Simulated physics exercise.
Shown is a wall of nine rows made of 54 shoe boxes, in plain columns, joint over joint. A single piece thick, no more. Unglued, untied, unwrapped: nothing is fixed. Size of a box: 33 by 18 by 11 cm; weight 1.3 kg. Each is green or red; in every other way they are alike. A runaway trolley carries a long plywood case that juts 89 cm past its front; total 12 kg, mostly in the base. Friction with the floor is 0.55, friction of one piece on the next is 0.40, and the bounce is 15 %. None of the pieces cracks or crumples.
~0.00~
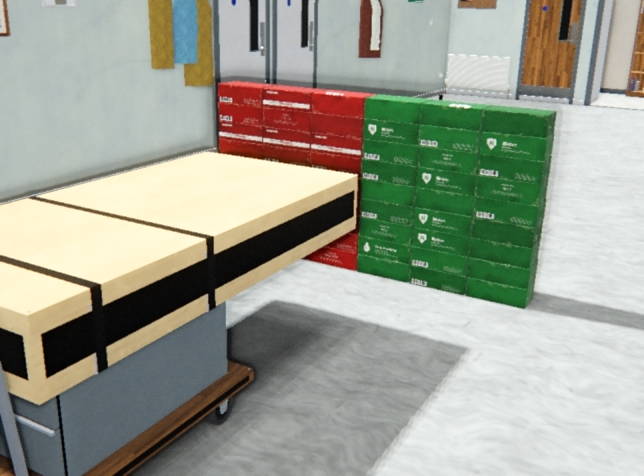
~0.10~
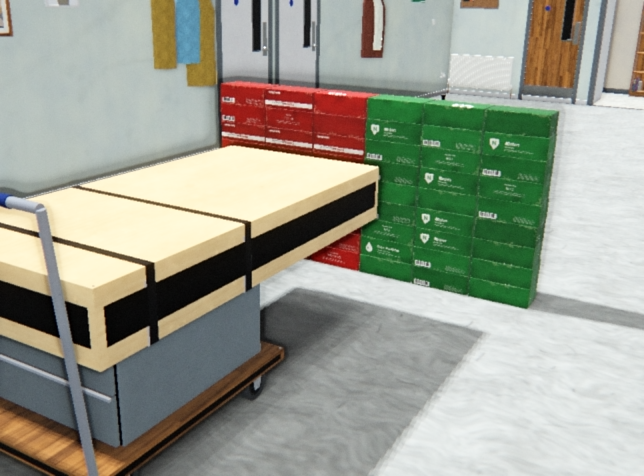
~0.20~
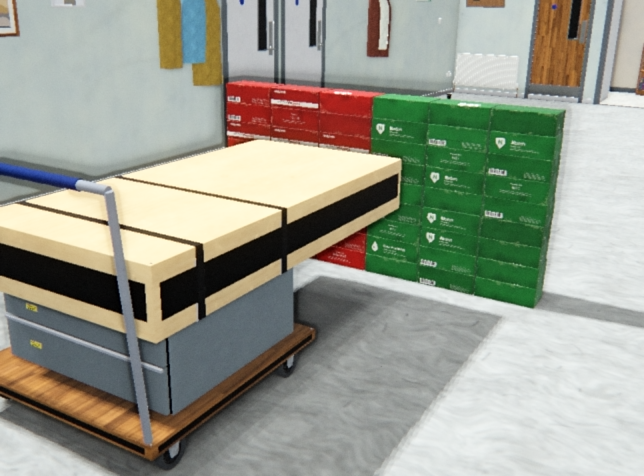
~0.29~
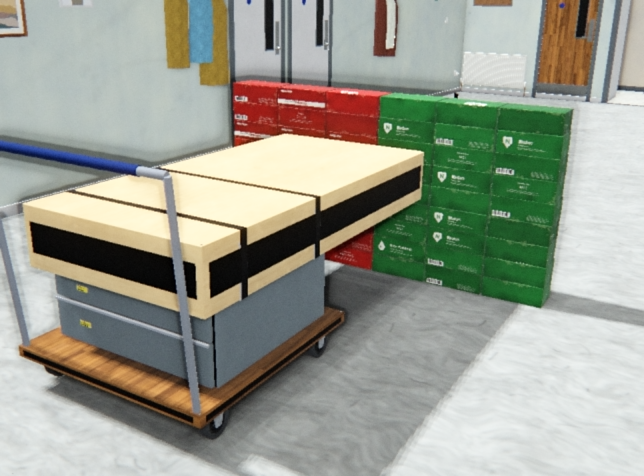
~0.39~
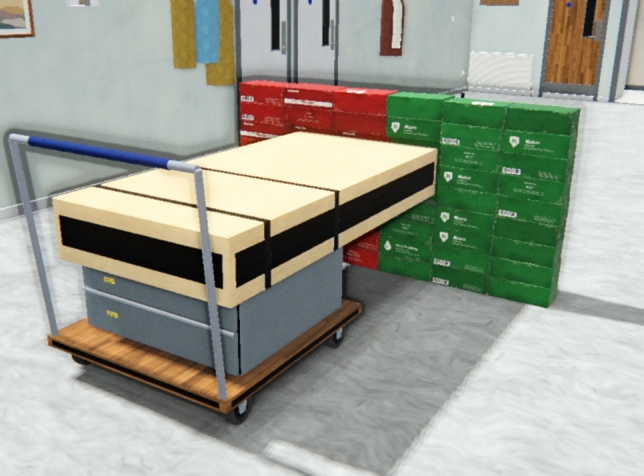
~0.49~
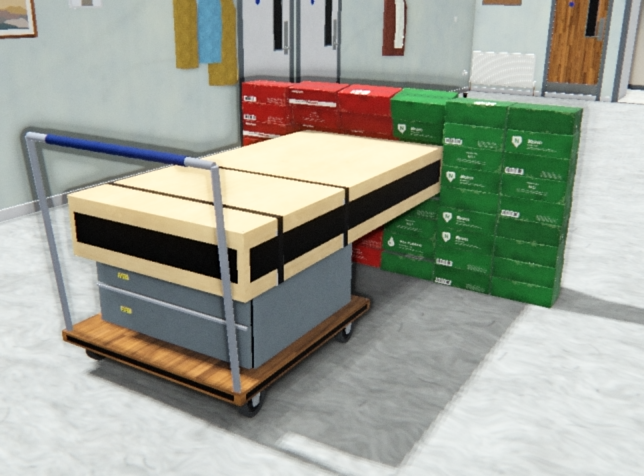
A flatbed trolley carrying a long strapped cream box rolling right into a stacked wall of red and green boxes, shifting some slightly.
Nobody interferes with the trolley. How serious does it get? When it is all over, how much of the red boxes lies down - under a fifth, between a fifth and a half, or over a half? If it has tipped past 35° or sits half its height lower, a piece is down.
Down at the end: Over a half.
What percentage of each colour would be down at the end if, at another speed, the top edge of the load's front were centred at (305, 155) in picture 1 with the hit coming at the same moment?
Green 0%, red 0%.
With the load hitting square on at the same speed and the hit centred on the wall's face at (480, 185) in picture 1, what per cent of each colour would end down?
Down at the end: Green 100 percent, red 0 percent.
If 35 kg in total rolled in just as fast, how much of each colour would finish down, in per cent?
You'd get green 30 and red 40 percent.
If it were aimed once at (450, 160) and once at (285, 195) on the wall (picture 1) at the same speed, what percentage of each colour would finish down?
First try then second: Green 70 and 0, red 0 and 80 per cent.
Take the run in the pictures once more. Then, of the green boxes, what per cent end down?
Colour green - 30 percent down at the end.
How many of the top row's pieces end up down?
A total of 3.
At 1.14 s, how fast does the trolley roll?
Speed: Around 0.2 m/s.
Around 0.78 s, load 22 cm past the wall's line, still rolling; 4 of the 27 red boxes down (9 of 54 in all colours); top red box tipped 57°, 11 cm lower.
Around 1.14 s, load 33 cm past the wall's line, still rolling; 18 of the 27 red boxes down (26 of 54 in all colours); top red box on its side.
Finally (2.4 s), load 43 cm past the wall's line, stopped; 18 of the 27 red boxes down (26 of 54 in all colours); top red box on its side; top green box unmoved. That is 67 per cent. Seen by the last camera, middles, top red box near (394, 117), top green box near (545, 119).
